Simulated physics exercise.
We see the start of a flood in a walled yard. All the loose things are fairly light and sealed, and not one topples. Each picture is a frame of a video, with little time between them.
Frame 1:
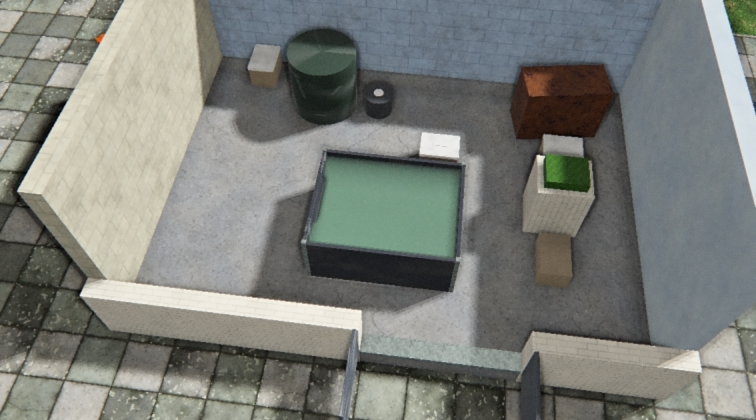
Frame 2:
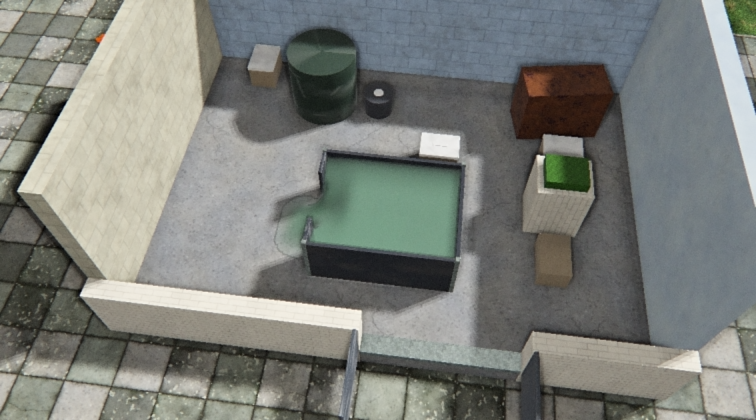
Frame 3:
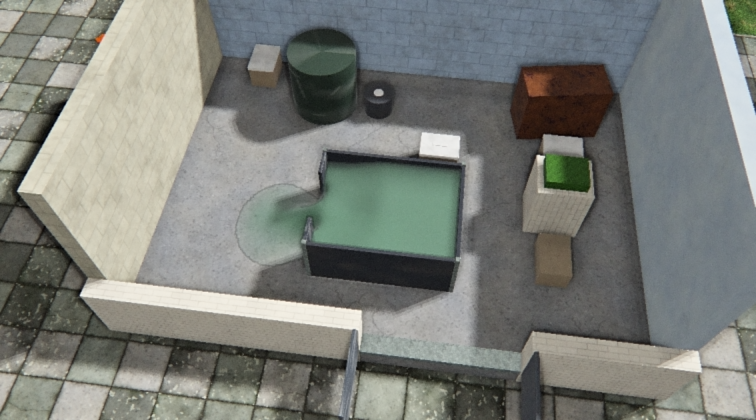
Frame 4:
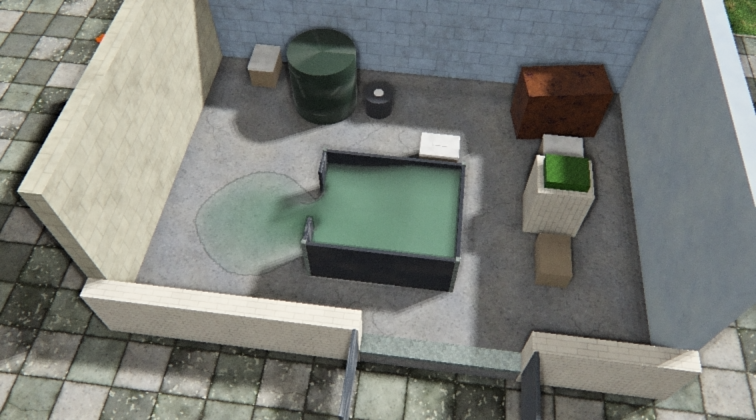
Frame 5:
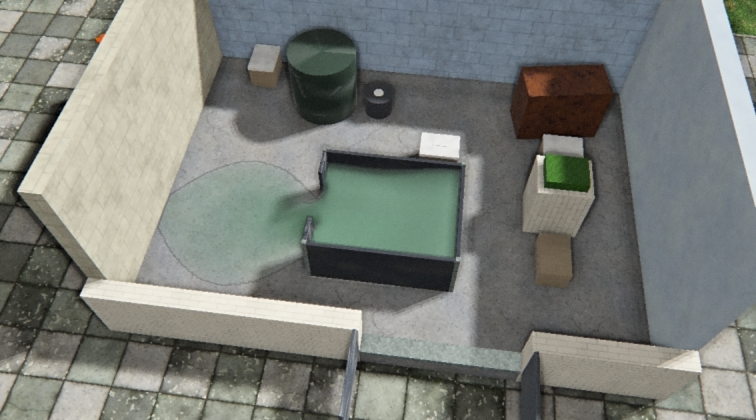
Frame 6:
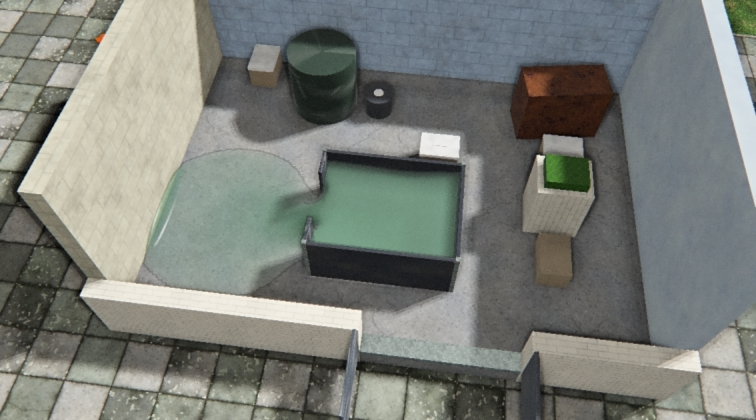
A dark-walled tank of green water opening on its left side and spreading a widening pool across the walled yard's floor.
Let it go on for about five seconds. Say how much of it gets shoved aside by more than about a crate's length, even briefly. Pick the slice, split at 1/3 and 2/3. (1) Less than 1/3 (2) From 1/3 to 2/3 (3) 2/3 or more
(1) Less than 1/3.
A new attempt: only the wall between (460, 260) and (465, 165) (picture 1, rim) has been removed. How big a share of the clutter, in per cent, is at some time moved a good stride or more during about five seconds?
I make it 60 per cent.
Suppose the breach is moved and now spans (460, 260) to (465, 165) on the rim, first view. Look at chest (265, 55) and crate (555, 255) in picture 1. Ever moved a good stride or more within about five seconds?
Result, first then second: A shorter distance; at least that distance.
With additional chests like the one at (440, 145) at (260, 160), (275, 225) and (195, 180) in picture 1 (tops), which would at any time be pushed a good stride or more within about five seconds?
Results - 1: Ends up far away; 2: Ends up far away; 3: Ends up far away.
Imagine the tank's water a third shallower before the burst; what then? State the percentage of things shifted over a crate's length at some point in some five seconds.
Around 20 in a hundred.
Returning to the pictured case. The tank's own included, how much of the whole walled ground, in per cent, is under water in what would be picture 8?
30 per cent.
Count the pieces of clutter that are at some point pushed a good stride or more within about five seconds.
I count 1 of them.
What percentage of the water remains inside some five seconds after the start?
Estimate: About 98 %.
A moment on, 0 of 5 are well off their spots; 0 afloat.
Next, 0 of 5 are well off their spots; 0 afloat.
Later, 1 of 5 are well off their spots; 1 afloat.
In the end, 1 of 5 are well off their spots, and 1 have been at some point; 1 afloat.
